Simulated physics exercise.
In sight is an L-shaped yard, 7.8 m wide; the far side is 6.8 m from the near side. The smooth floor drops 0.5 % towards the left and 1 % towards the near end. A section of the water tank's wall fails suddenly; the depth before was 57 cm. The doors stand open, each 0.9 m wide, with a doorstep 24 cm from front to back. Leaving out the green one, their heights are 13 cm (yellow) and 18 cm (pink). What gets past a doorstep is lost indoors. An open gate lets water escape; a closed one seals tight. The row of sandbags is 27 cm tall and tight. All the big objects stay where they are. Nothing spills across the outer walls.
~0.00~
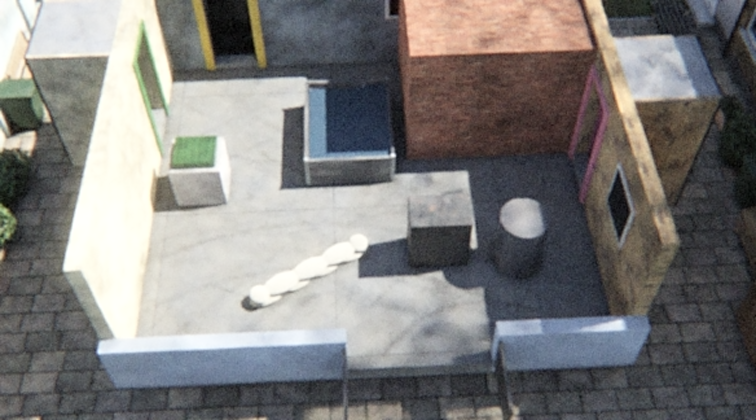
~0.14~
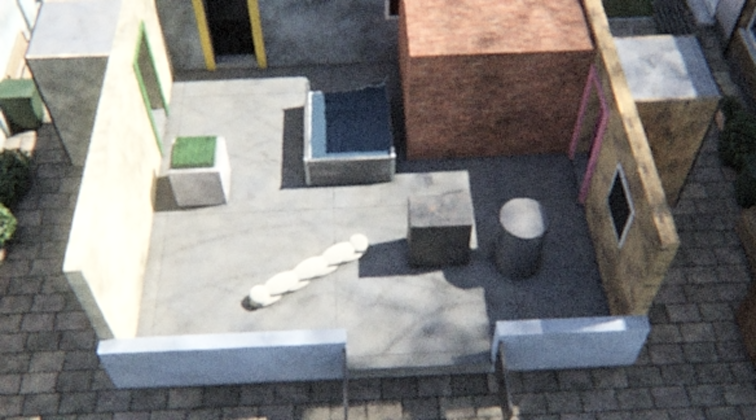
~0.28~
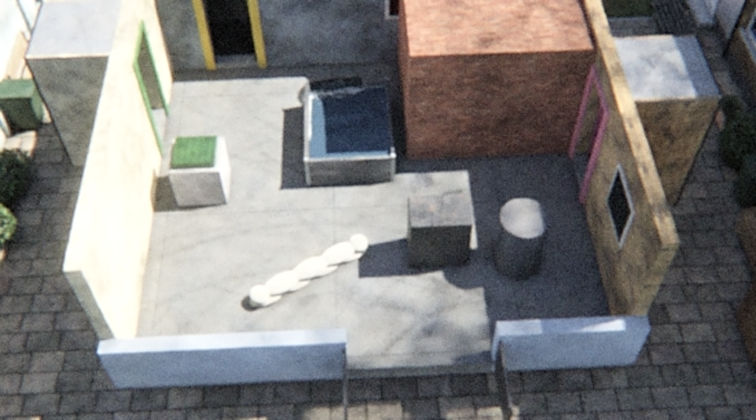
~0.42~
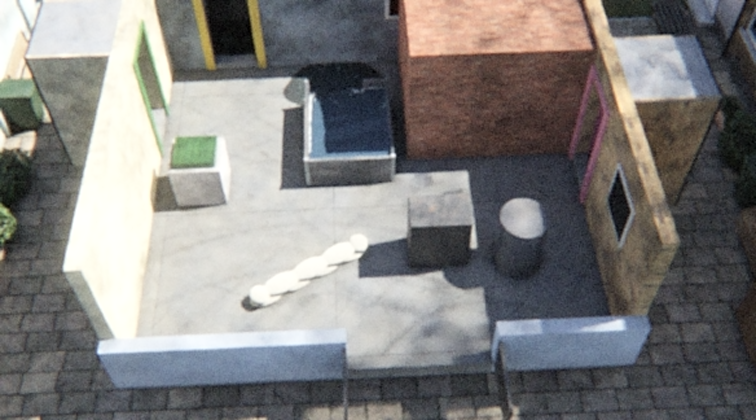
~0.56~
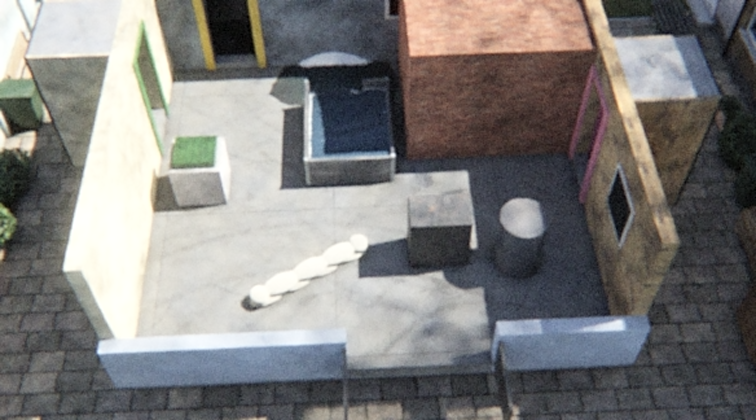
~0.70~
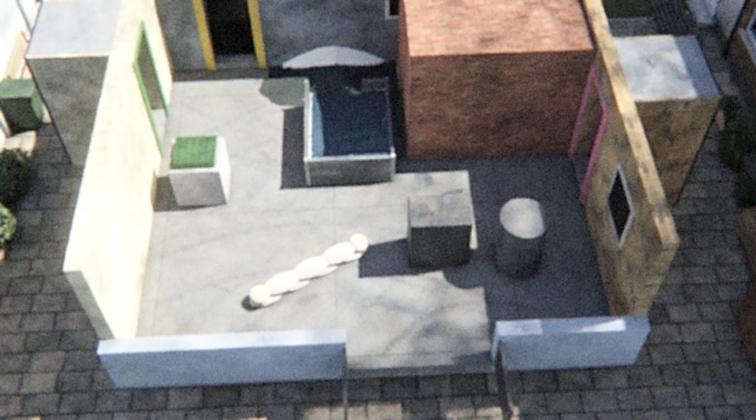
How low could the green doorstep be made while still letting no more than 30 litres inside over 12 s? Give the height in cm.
At least 8 cm or so.
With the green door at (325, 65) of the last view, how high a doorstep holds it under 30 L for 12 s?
About 30 cm.
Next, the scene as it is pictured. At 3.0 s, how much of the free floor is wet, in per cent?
Some 20 per cent of it.
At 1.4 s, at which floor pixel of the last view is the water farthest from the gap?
Near (208, 73).
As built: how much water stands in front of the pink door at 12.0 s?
Some 1.0 cm.
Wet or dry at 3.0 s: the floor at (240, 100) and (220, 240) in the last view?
In that order: Wet, not reached.
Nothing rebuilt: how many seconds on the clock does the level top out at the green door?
At about 3.0 s.
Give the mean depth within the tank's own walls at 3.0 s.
Roughly 23 cm on average.
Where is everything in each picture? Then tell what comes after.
In the first picture, still water, 57 cm deep, in the water tank at (348, 121); the green door at (153, 97) is dry.
In the second picture, the front is at a hidden place, 0.3 m from the gap on the far side; 0.2 m2 of floor is wet, 57 cm left at the back.
In the third picture, the gap is on the far side, the front 0.7 m out at a hidden place; the back of the water tank holds 57 cm.
In the fourth picture, water pours out on the far side and has run 1.2 m, to (321, 64); about 6 cm deep outside, 57 cm at the back.
In the fifth picture, the gap is on the far side, the front 1.3 m out at (382, 62); the back of the water tank holds 56 cm.
In the sixth picture, the front is at (396, 61), 1.4 m from the gap on the far side; 2.7 m2 of floor is wet, 50 cm left at the back; 2.5 m in a straight line remain to the green door at (153, 97).
After 1.4 s water covers 10 % of the floor, deepest (38 cm) near (330, 68); it has not reached the green door.
After 3.0 s water covers 20 % of the floor, deepest (25 cm) near (384, 97); 14 cm at the green door, 0 litres in over its 25 cm doorstep.
After 12.0 s water covers 80 % of the floor, deepest (10 cm) near (132, 366); 7 cm at the green door, 0 litres in over its 25 cm doorstep.
At the green door as built, the water arrived by 2.3 s and peaked near 14 cm at 3.0 s.
With a doorstep of 6.5 cm, 51 litres would have come in within the 12 s; with 9 cm, 19 litres. So under 30 litres takes about 8 cm.
